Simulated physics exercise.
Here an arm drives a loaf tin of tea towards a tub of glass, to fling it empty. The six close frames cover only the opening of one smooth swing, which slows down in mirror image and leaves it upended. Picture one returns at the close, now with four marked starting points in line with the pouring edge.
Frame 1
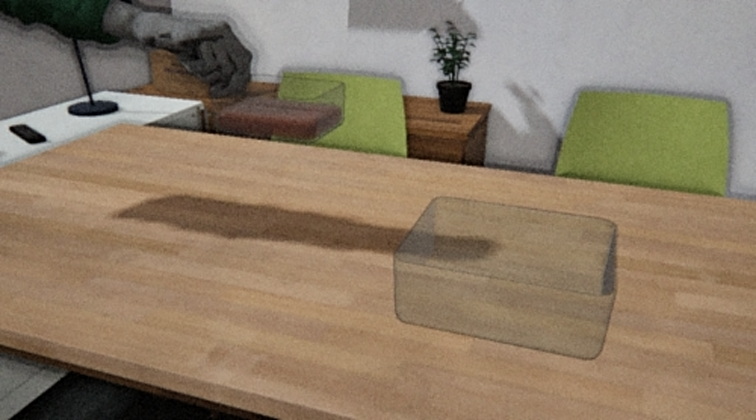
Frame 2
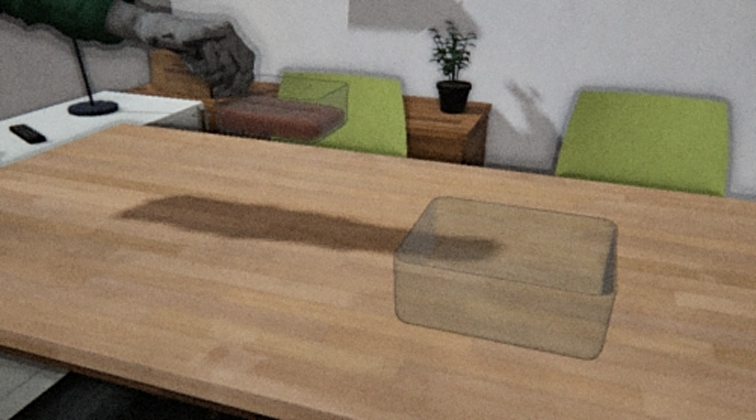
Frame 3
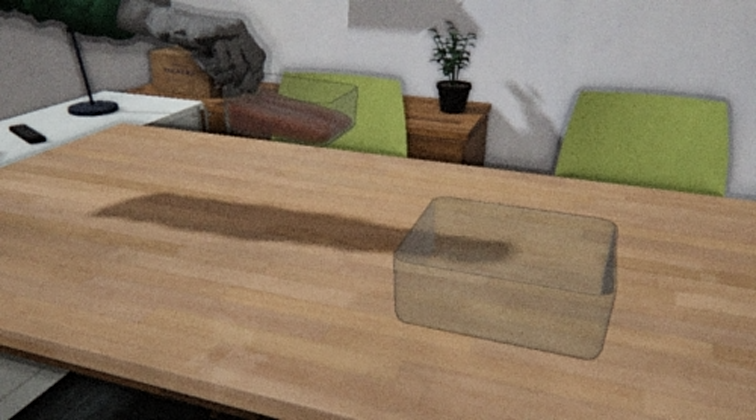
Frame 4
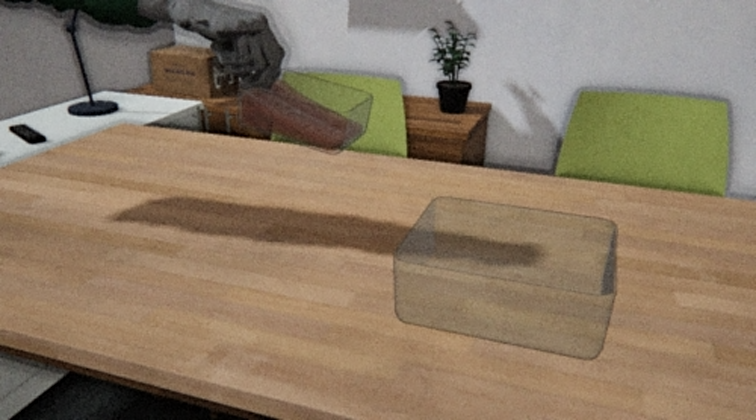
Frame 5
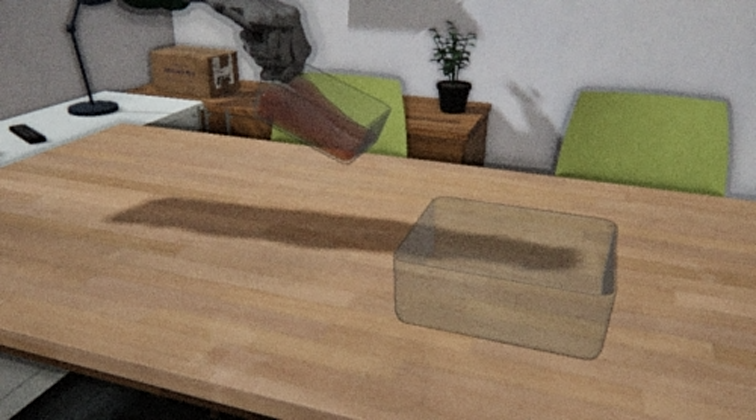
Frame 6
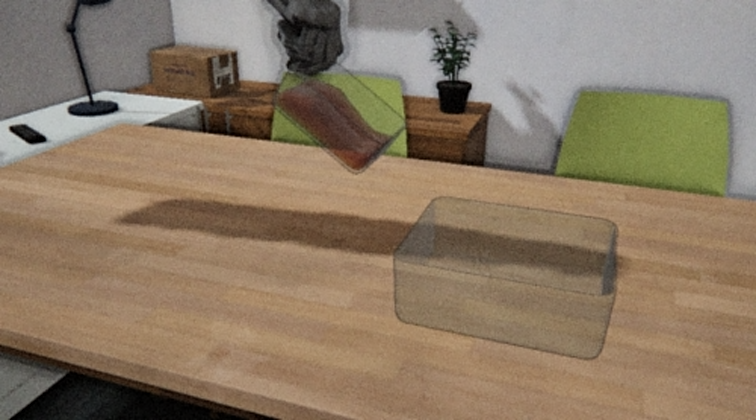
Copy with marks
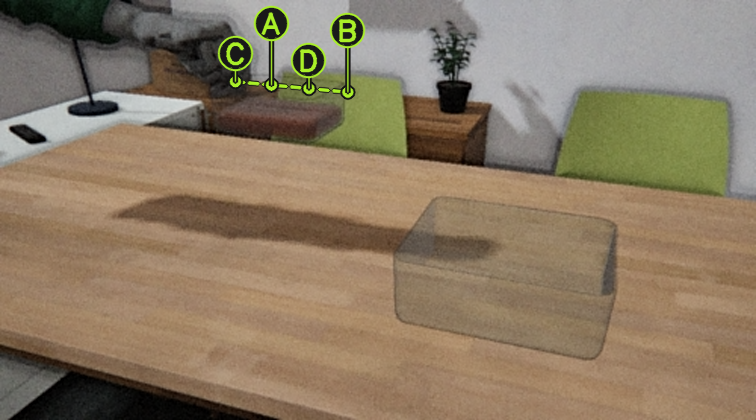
The footage shows a gloved hand holding a clear container of reddish-brown contents above a wooden table, moving it slightly right and gradually tilting it steeply rightward, while a transparent tub rests motionless on the tabletop.
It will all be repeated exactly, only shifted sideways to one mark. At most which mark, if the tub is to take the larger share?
Take A.
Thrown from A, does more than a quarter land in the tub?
Yes, clearly.
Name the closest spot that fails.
That is spot C.
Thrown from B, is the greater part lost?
No, not at all.
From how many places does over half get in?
Three of the four.
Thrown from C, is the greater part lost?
Yes.
In lime, A at (271, 85); B at (347, 92); C at (235, 81); D at (308, 88).
Choosing A, about 72 % lands in the tub, 21 % falls short and 7 % goes beside or beyond.
Choosing B, about 90 % lands in the tub, 7 % falls short and 3 % goes beside or beyond.
Choosing C, about 35 % lands in the tub, 59 % falls short and 6 % goes beside or beyond.
Choosing D, about 75 % lands in the tub, 14 % falls short and 11 % goes beside or beyond.
